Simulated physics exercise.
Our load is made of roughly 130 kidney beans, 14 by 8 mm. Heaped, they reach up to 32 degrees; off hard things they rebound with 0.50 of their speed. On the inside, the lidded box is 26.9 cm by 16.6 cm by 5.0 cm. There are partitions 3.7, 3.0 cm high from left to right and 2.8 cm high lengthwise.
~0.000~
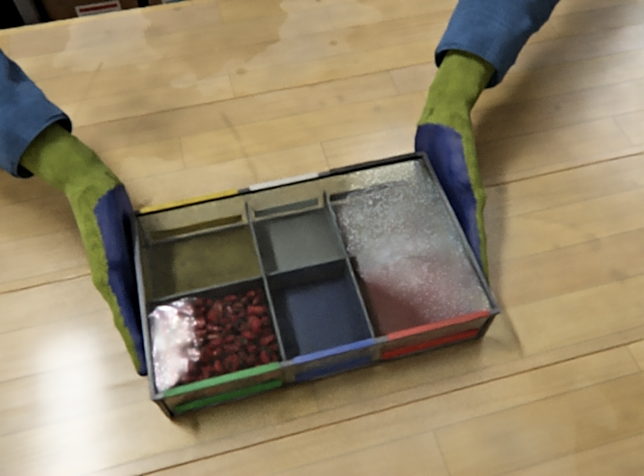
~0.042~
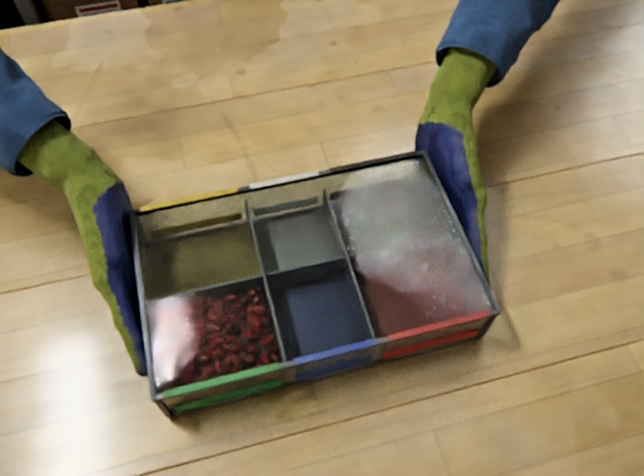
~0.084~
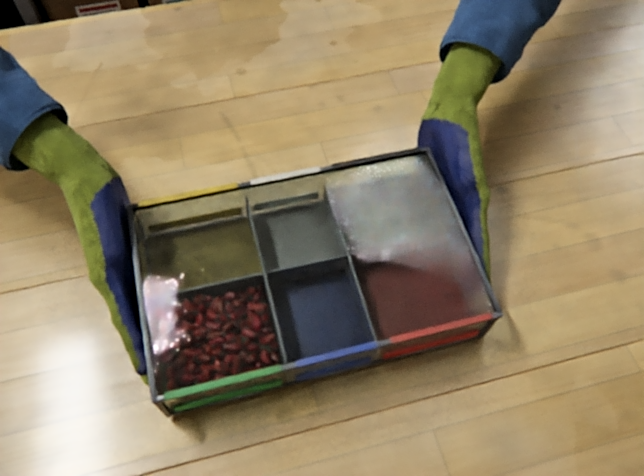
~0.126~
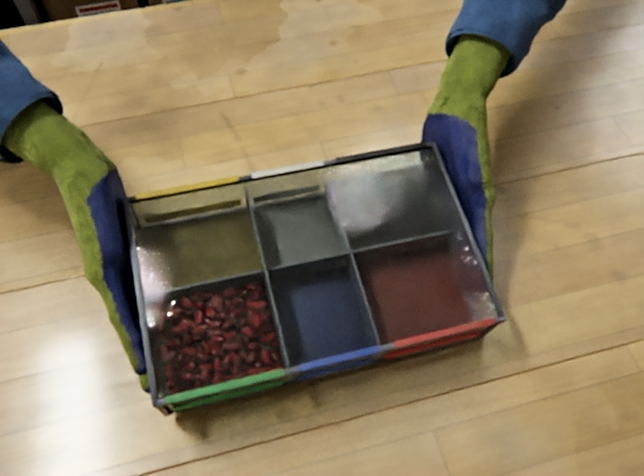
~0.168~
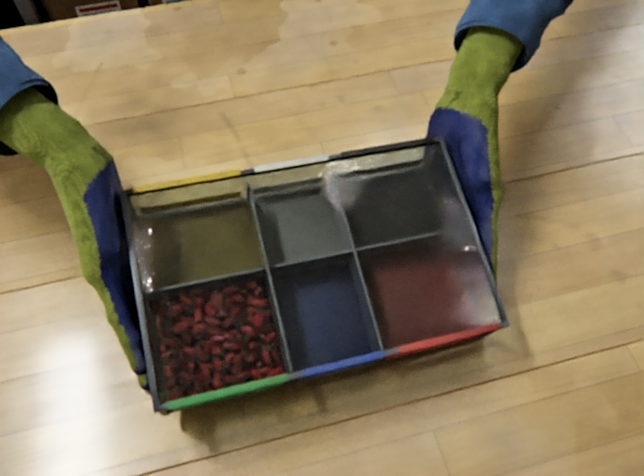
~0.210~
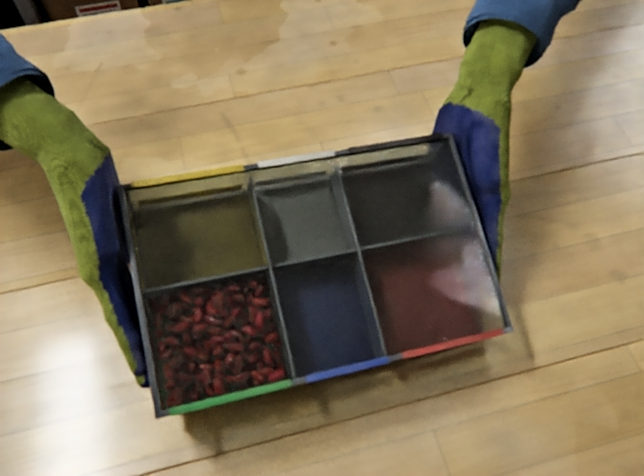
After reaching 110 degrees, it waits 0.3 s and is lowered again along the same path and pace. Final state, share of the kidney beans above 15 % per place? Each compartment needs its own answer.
Result: Red: Stays behind the line, blue: Stays behind the line, green: Crosses the line, yellow: Stays behind the line, white: Stays behind the line, black: Stays behind the line.
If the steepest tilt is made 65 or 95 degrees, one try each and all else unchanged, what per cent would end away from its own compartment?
Some 0 and 0 per cent.
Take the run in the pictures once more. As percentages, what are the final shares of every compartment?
Red 0; blue 0; green 95; yellow 0; white 0; black 0 (in a hundred).
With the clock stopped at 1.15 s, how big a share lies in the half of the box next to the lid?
Close to 50 in a hundred.
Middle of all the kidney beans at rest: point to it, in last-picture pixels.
Est. centre at rest: (238, 366) px.
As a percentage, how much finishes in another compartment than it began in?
About 5 percent of it.
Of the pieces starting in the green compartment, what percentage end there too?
Roughly 100 per cent.
After 1.15 s, tilt 110 degrees; green 95 %.
After 1.78 s, tilt 57 degrees; green 95 %.
Then, at 2.45 s, tilt 0 degrees; green 95 %.
In the end, at 2.9 s, red 0 %, blue 0 %, green 95 %, yellow 0 %, white 0 %, black 0 %.
